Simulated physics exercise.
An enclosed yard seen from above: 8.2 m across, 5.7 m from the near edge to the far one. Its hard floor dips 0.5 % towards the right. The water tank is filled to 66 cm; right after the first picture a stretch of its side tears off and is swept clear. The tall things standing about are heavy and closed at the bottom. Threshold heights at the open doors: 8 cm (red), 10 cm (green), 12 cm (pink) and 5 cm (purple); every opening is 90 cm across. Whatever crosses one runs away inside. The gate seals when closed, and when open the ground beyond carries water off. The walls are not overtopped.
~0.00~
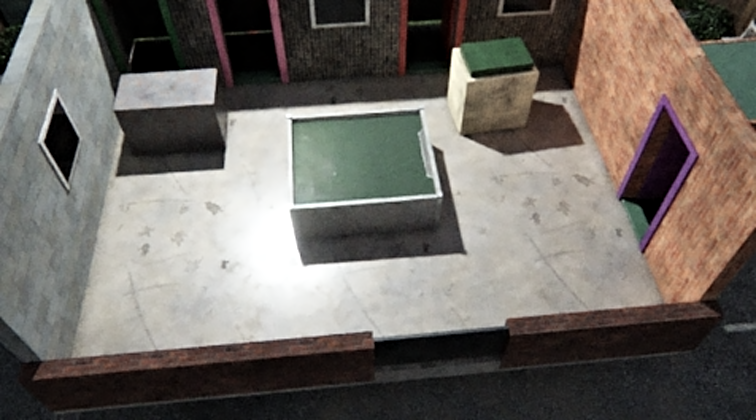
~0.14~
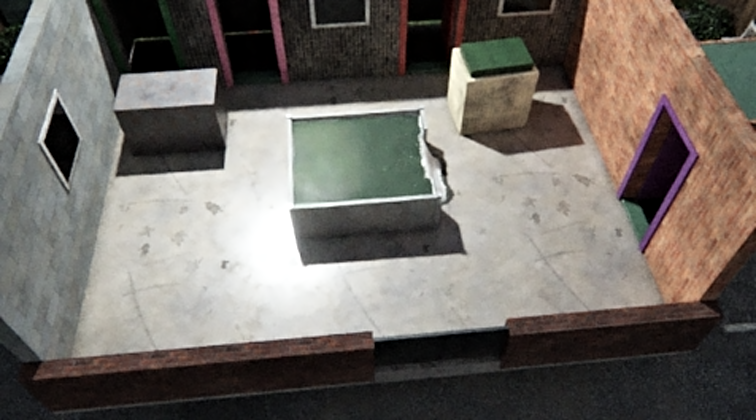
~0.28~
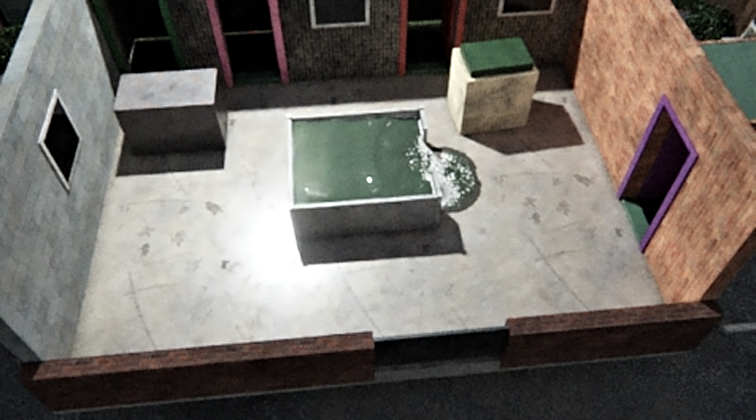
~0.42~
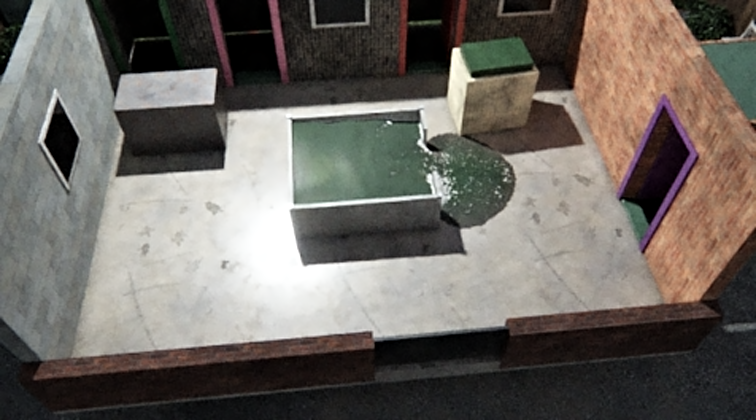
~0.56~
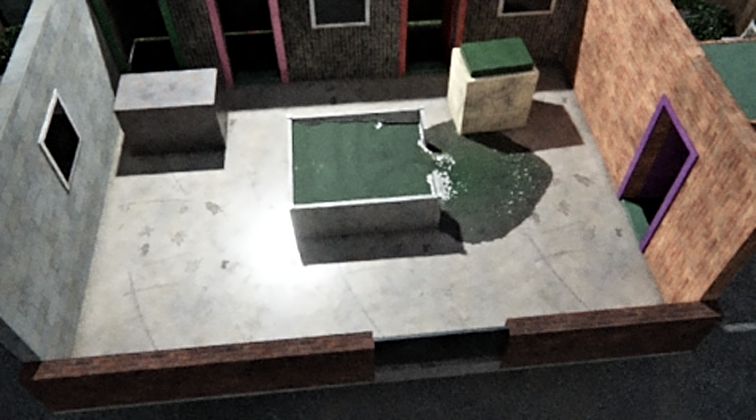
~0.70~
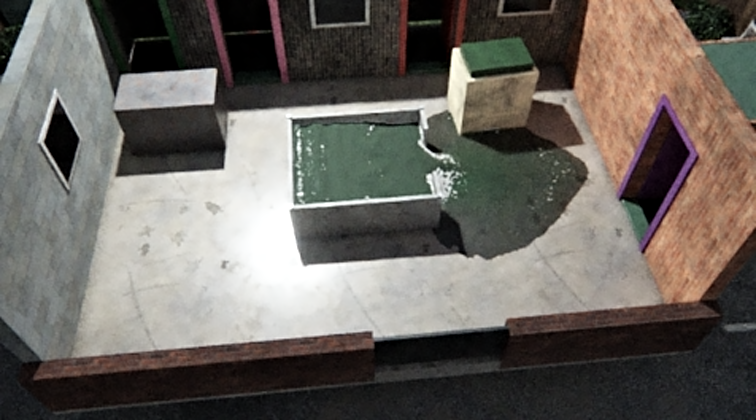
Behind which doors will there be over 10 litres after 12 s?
Door by door: At the red door it stays under the limit; at the green door it stays under the limit; at the pink door it stays under the limit; at the purple door it exceeds the limit.
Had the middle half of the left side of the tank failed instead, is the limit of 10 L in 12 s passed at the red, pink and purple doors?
Against that limit: Red under, pink under, purple past it.
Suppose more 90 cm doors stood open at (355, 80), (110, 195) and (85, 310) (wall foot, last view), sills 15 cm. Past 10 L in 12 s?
In that order: Not over, below, under.
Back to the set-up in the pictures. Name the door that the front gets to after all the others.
Last comes the green one.
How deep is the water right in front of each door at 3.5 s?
In cm: Red 6, green 0, pink 0, purple 15.
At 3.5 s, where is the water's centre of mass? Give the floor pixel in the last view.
Around (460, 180).
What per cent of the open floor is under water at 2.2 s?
About 30 per cent.
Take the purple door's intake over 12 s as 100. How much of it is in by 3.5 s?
About 50 per cent.
After 1.4 s water covers 20 % of the floor and is deepest (40 cm) near (430, 177); red door not reached, green door not reached, pink door not reached, purple door 13 cm at the sill, 8 L in.
After 2.2 s water covers 30 % of the floor and is deepest (36 cm) near (588, 134); red door 4 cm at the sill, 0 L in, green door not reached, pink door not reached, purple door 20 cm at the sill, 71 L in.
After 3.5 s water covers 35 % of the floor and is deepest (28 cm) near (670, 329); red door 6 cm at the sill, 0 L in, green door not reached, pink door not reached, purple door 15 cm at the sill, 155 L in.
After 7.0 s water covers 80 % of the floor and is deepest (14 cm) near (657, 330); red door 6 cm at the sill, 0 L in, green door 2 cm at the sill, 0 L in, pink door 3 cm at the sill, 0 L in, purple door 11 cm at the sill, 248 L in.
After 12.0 s water covers 100 % of the floor and is deepest (8 cm) near (96, 381); red door 4 cm at the sill, 0 L in, green door 7 cm at the sill, 0 L in, pink door 5 cm at the sill, 0 L in, purple door 8 cm at the sill, 298 L in.
